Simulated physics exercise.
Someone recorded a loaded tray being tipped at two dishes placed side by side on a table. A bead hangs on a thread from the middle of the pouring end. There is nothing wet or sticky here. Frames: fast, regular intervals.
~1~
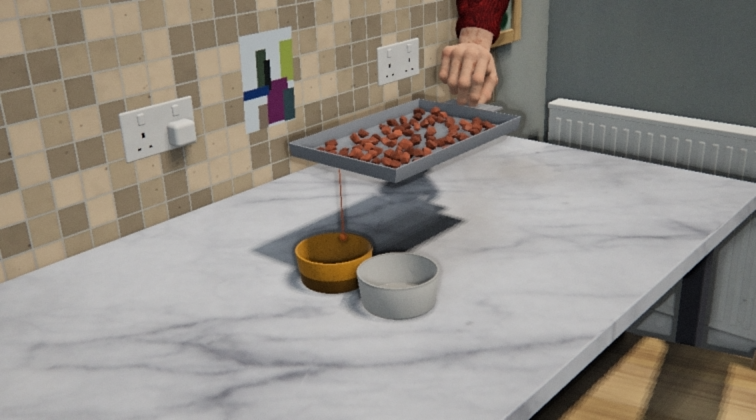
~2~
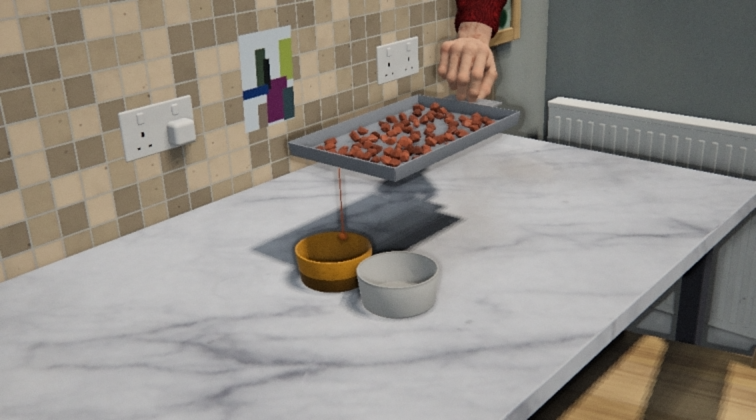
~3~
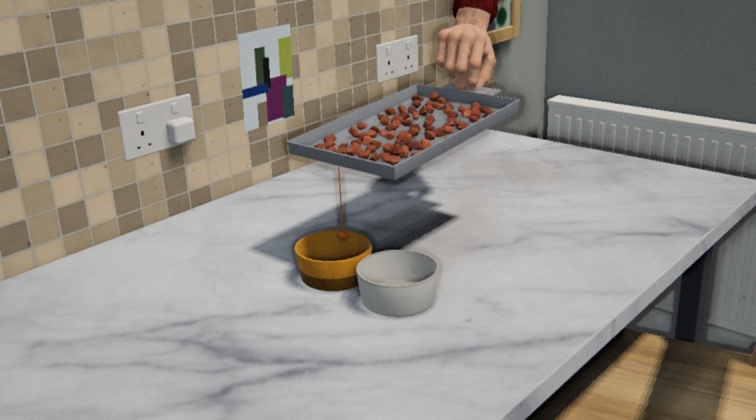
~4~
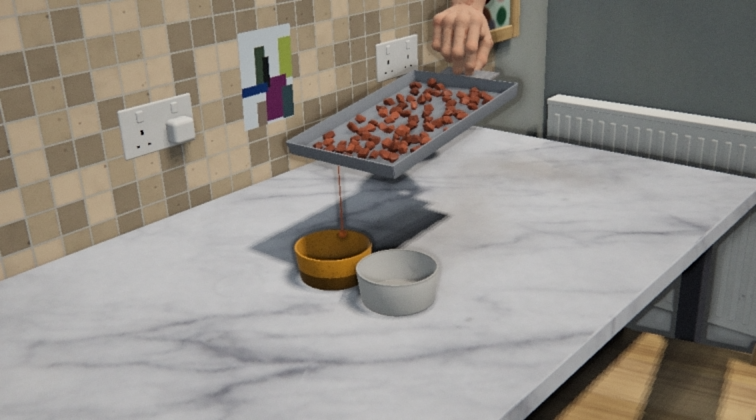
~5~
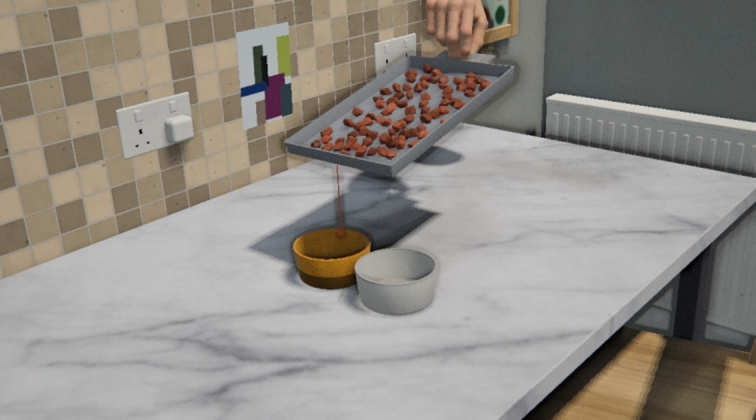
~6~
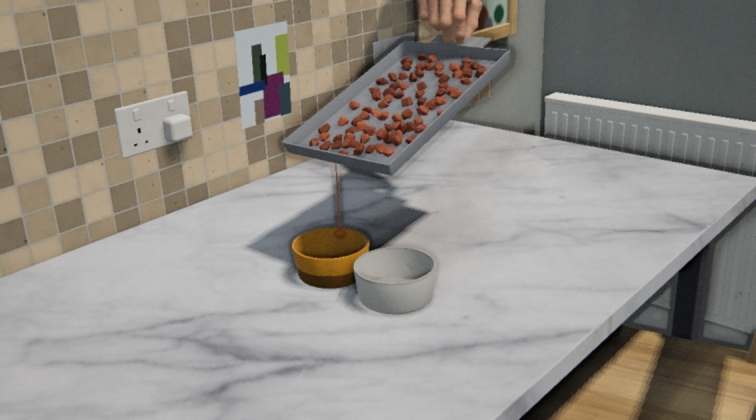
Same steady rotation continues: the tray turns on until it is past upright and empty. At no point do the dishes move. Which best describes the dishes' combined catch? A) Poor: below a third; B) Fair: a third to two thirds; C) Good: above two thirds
The answer is A.
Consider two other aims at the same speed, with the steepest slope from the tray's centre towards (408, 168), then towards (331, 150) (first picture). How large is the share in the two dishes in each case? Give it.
Respectively close to 90 and 10 in a hundred.
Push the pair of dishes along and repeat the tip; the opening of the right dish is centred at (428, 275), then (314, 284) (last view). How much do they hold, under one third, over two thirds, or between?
To begin with: Less than a third; after that: Between a third and two thirds.
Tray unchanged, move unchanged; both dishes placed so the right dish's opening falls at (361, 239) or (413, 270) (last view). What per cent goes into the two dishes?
Roughly 0% first, roughly 10% second.
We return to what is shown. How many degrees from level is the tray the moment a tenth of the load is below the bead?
About 75°.
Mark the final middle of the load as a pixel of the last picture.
The centre settles at about (277, 290).
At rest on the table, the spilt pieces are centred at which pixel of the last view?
Close to pixel (262, 296) in the last view.
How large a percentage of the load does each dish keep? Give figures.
Left dish 20, right dish 0 %.
Soon after the last picture, tray tipped steeply; nearly all on the tray; a small part in the air.
A little later, tray tipped past a quarter turn; about a third on the tray; a stray few in the right dish; a small part in the left dish; about half outside both; a small part in the air.
Later still, tray tipped past a quarter turn; a stray few in the right dish; about a quarter in the left dish; most outside both.
At rest, tray tipped past a quarter turn; a stray few in the right dish; about a quarter in the left dish; most outside both.
